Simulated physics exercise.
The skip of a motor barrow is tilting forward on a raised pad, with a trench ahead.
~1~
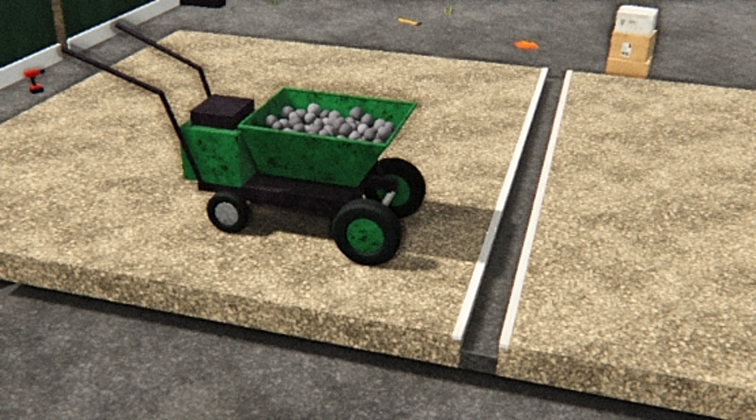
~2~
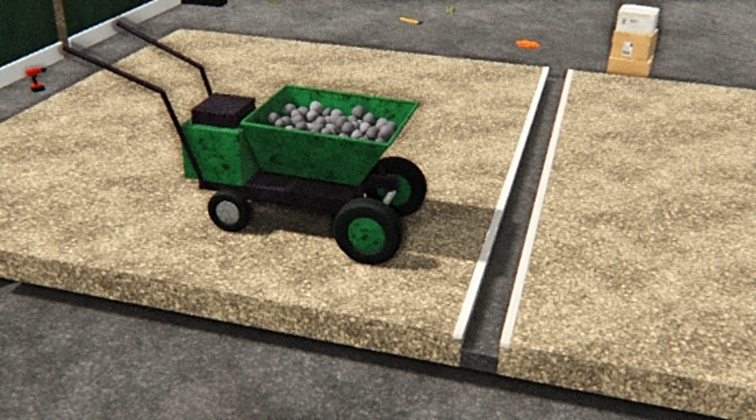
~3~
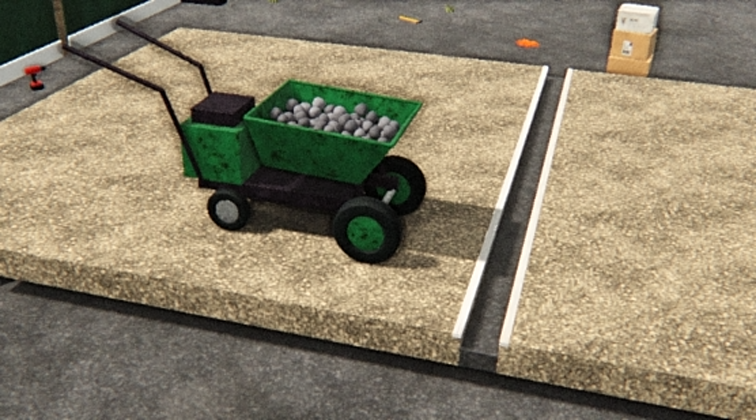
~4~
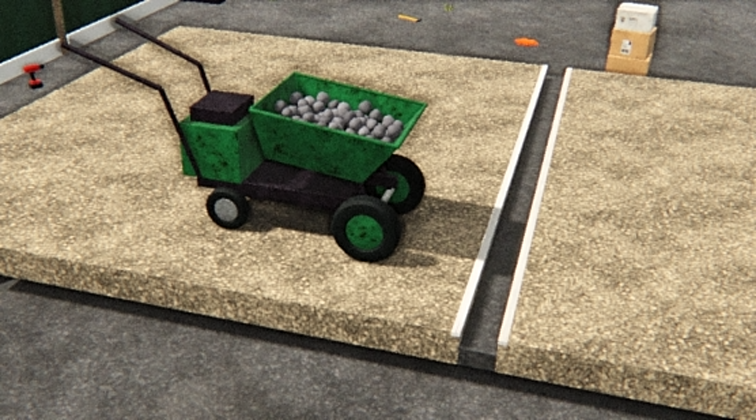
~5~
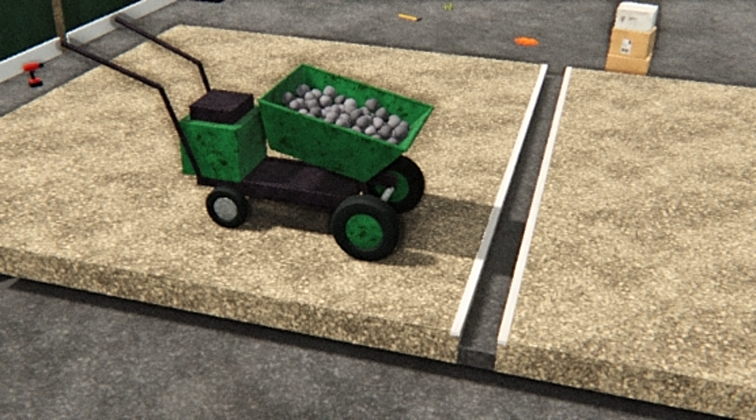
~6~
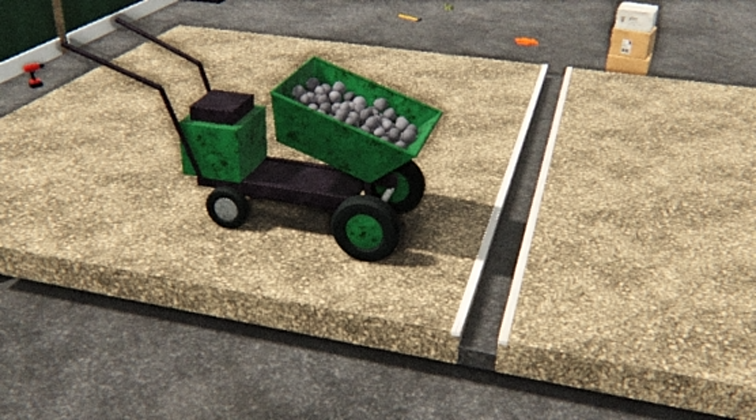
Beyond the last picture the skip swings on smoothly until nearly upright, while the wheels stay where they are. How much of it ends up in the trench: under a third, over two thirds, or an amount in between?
In between.
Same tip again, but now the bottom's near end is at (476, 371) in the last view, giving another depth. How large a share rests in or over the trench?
Some 70 per cent.
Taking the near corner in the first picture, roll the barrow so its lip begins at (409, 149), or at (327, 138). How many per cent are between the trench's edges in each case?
Around 40 % the first time and around 30 % the second.
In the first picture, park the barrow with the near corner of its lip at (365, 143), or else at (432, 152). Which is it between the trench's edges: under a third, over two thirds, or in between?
First between a third and two thirds, then under a third.
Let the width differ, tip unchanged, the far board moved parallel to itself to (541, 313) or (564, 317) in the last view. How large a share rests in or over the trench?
In order: Some 80 per cent, then some 90 per cent.
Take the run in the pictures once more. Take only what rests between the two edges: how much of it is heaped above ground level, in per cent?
Some 50 per cent.
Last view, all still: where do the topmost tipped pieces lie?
Once it settles, the peak is close to (498, 248) in the last picture.
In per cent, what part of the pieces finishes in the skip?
It ends up near 10 per cent.
Soon after the last picture, skip tipped steeply; all in the skip.
A little later, skip tipped right over; most in the skip; a stray few short of the trench; a small part in or heaped over the trench; a stray few beyond it; a small part falling.
Later still, skip tipped right over; a small part in the skip; a small part short of the trench; about half in or heaped over the trench; about a quarter beyond it.
At rest, skip tipped right over; a small part in the skip; a small part short of the trench; about half in or heaped over the trench; about a third beyond it.
